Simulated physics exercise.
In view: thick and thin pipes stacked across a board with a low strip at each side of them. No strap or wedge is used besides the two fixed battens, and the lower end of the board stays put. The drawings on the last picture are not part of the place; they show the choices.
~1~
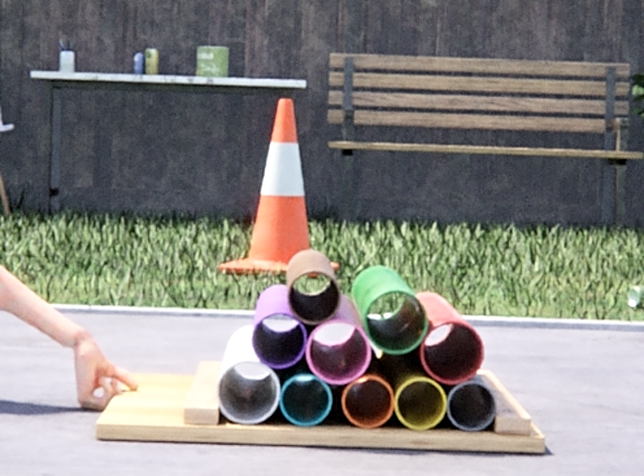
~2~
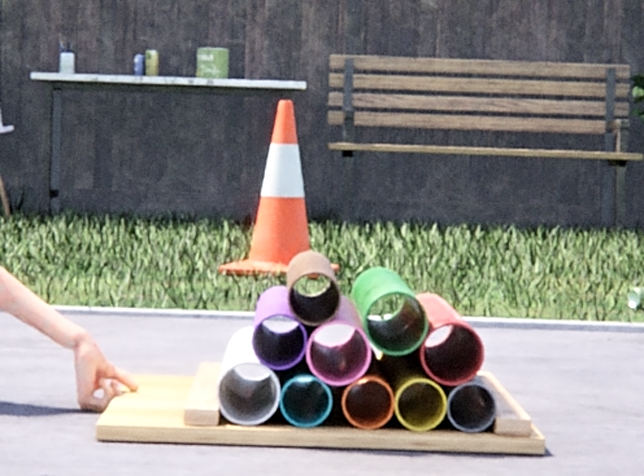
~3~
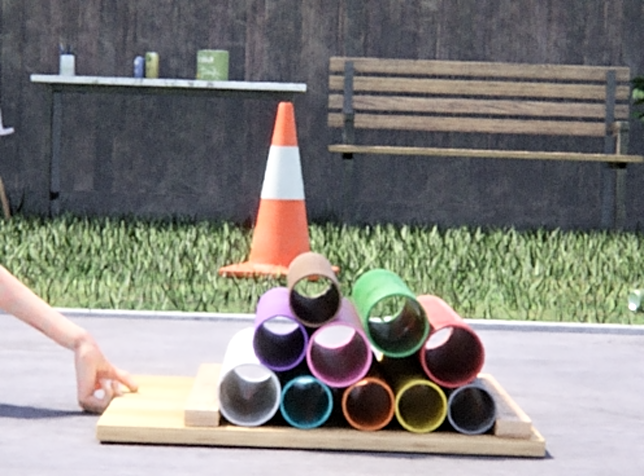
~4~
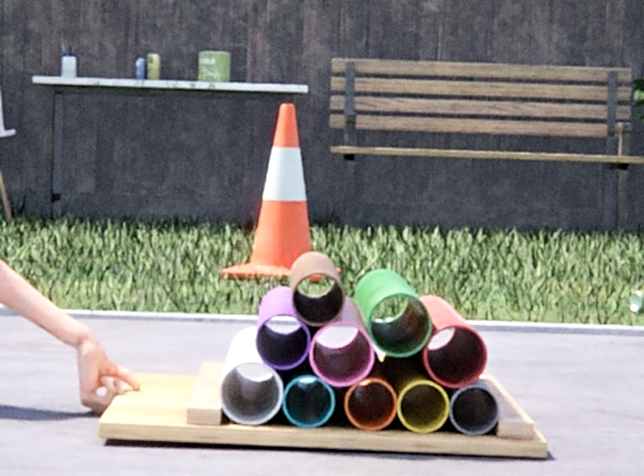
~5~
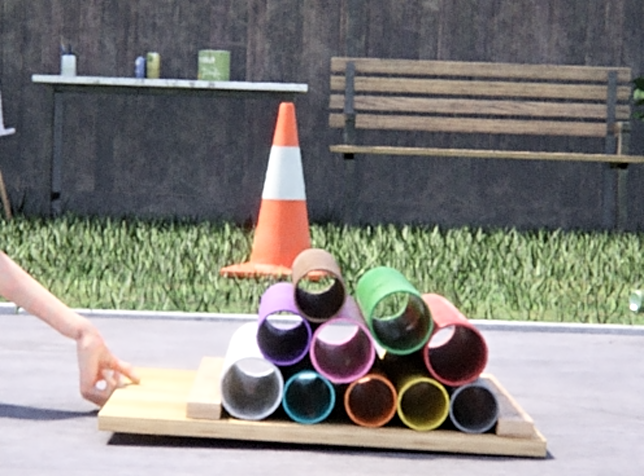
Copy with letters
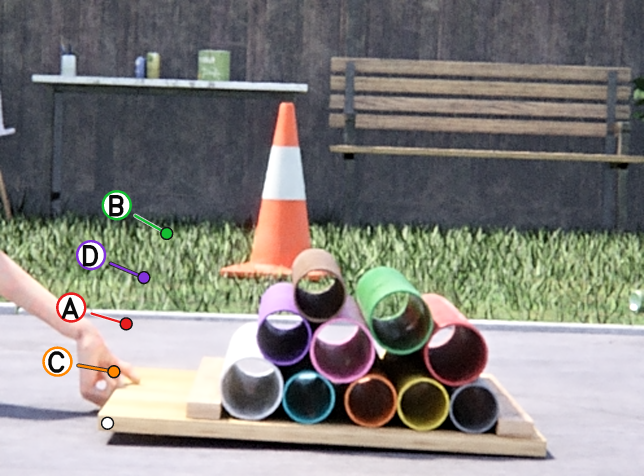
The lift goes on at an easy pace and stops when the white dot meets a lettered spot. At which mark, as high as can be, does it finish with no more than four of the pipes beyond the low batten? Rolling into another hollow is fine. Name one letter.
Up to A.
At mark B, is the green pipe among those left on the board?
No, with B.
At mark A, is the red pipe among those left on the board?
No, with A.
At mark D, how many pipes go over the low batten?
It comes to five.
On the copy, A at (127, 324); B at (167, 234); C at (114, 372); D at (144, 278); the white dot at (108, 423).
On A. First, board at 12°.
Then, board at 15°.
Finally, board at 15°, one over the low batten (red).
By contrast, B five over the low batten; C one over the low batten (red); D five over the low batten.
